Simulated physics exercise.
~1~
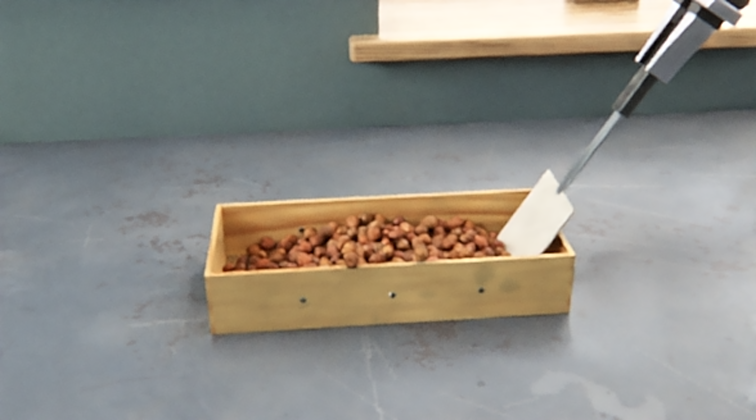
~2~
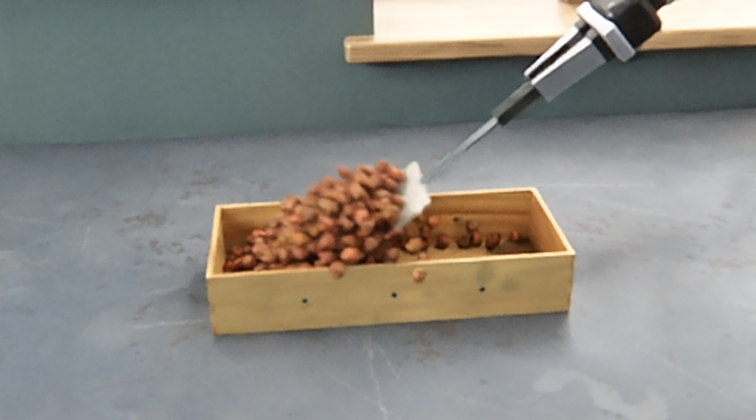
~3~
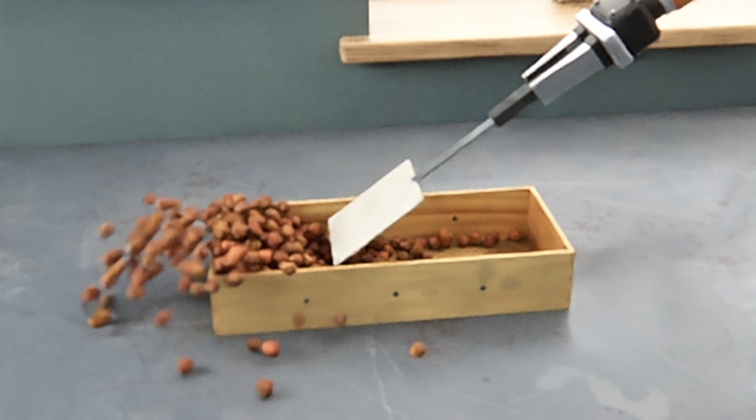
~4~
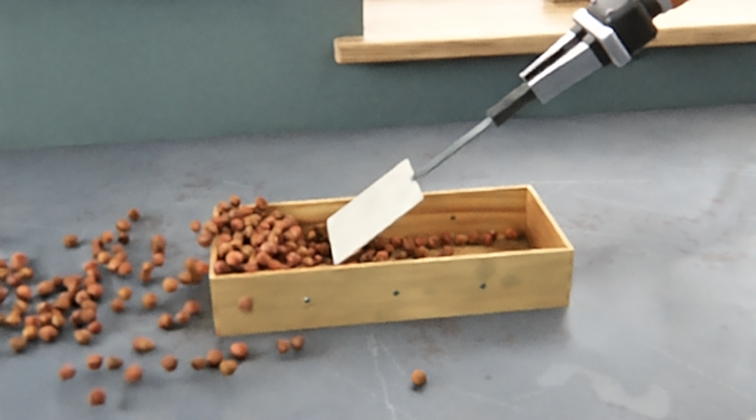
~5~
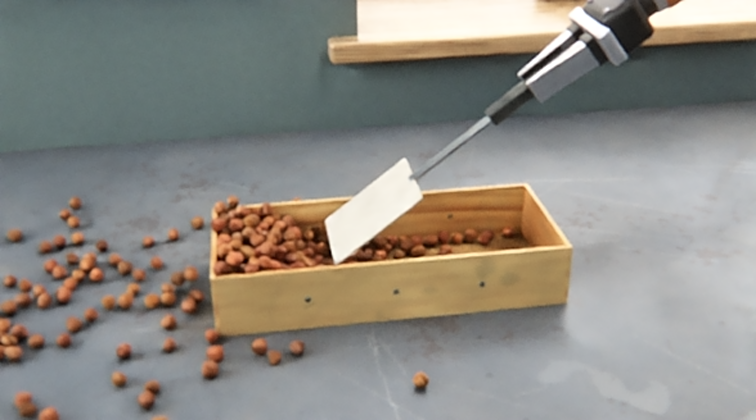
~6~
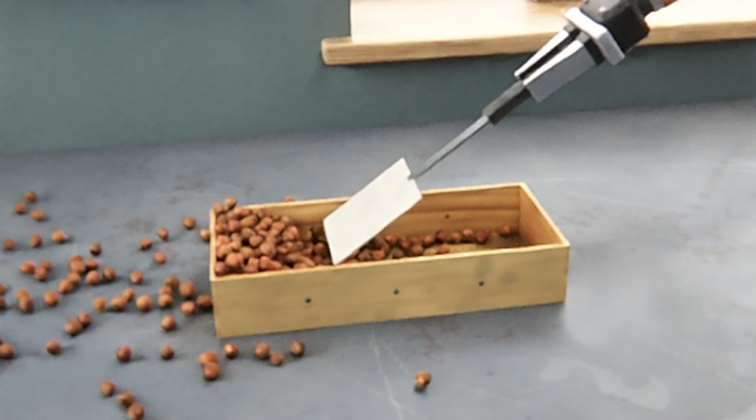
To begin with, a robotic arm holds a pale, flat turner at the right end of a wooden tray filled with reddish-brown hazelnuts on a grey surface. The blade sweeps left through the tray, pushing the nuts into a steep heap. It then stops left of the middle, but the nuts keep going, and many spill over the left end while a few drop in front. The loose ones scatter and roll across the surface to the left. Finally, the turner rests still, with nuts piled in the tray's left end, a thin scattering behind the blade, and many lying outside.
